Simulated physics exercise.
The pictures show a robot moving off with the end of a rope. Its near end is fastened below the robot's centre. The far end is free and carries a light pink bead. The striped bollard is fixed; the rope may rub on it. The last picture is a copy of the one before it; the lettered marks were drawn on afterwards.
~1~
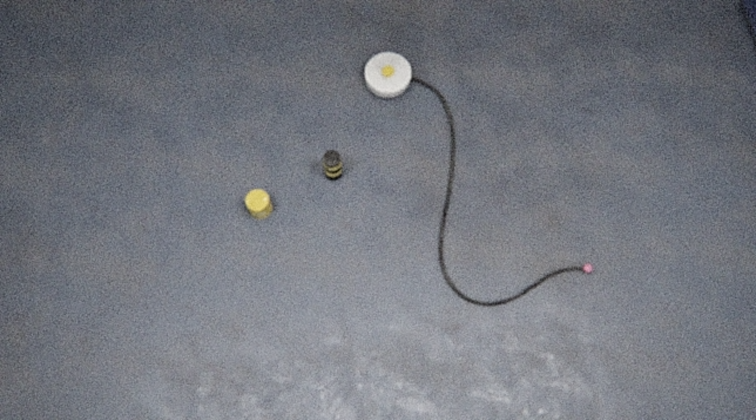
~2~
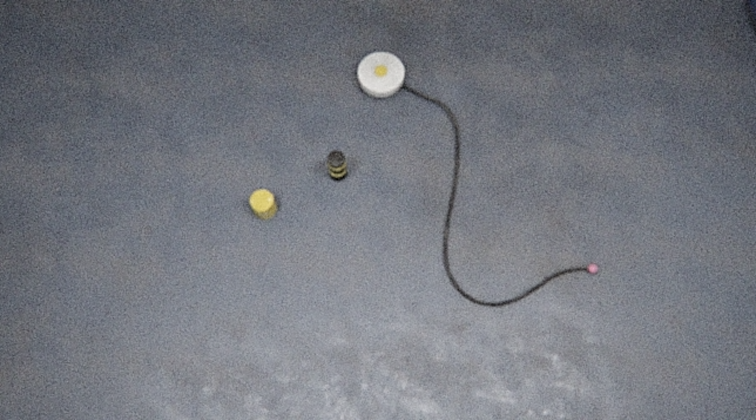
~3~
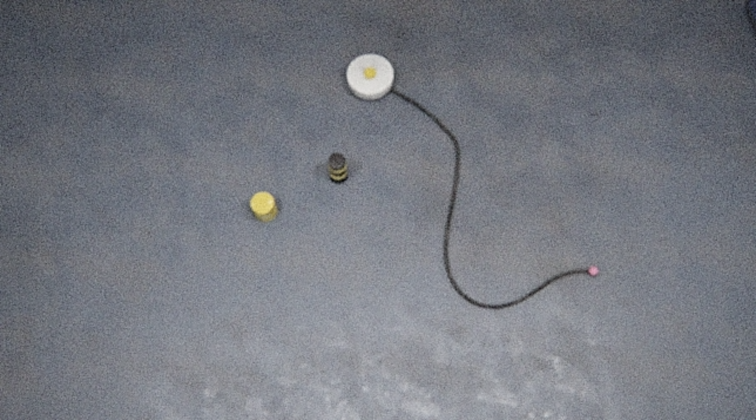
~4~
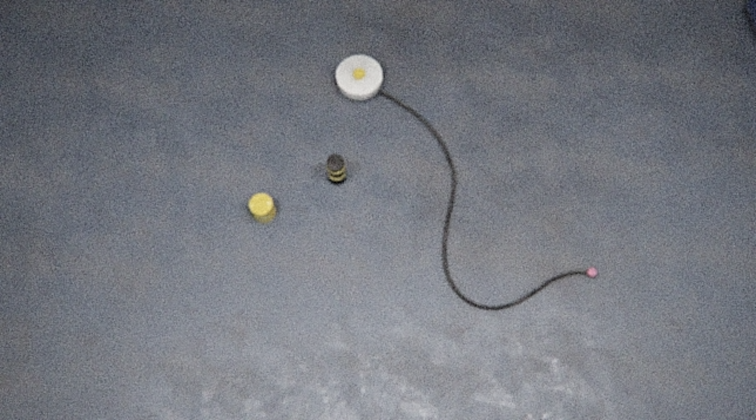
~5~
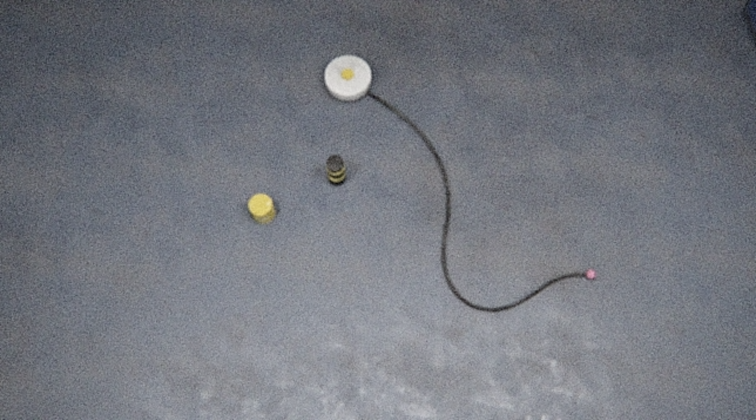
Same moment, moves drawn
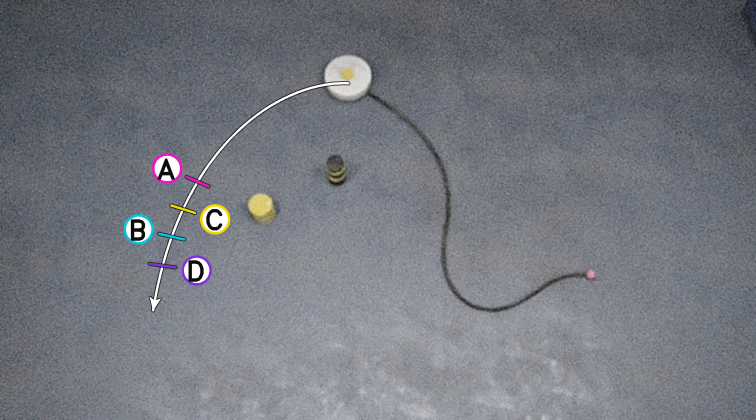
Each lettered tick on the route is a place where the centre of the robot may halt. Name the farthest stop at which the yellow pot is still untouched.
B is the last safe stop.
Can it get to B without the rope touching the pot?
For that mark, yes.
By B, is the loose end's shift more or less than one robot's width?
Less.
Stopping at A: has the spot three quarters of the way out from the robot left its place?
Yes.
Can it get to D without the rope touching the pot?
For that mark, no.
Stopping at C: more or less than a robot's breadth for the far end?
By then, less.
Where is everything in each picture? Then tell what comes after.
Robot (388, 76); free end (588, 268); yellow pot (259, 204), in the first picture.
Robot (381, 76); bollard (337, 166), in the second picture.
Robot (370, 78); yellow pot (264, 207), in the third picture.
Robot (359, 79); free end (592, 272), in the fourth picture.
Robot (348, 79); bollard (336, 171); free end (591, 275); yellow pot (262, 209), in the fifth picture.
On the marked copy, A at (198, 182); B at (172, 237); C at (183, 209); D at (163, 266); the route from (348, 83) via (215, 156) to (153, 311).
Taking B. A third of the way, robot (266, 104), middle of the rope (430, 215), free end (591, 275).
Two thirds of the way, robot (204, 165), middle of the rope (402, 209), free end (591, 274).
When it is over, robot (169, 234), middle of the rope (367, 186), free end (557, 275); only the bollard has been touched, if anything.
As for the rest, A is safe but short; C is safe but short; D brings the rope against the pot.
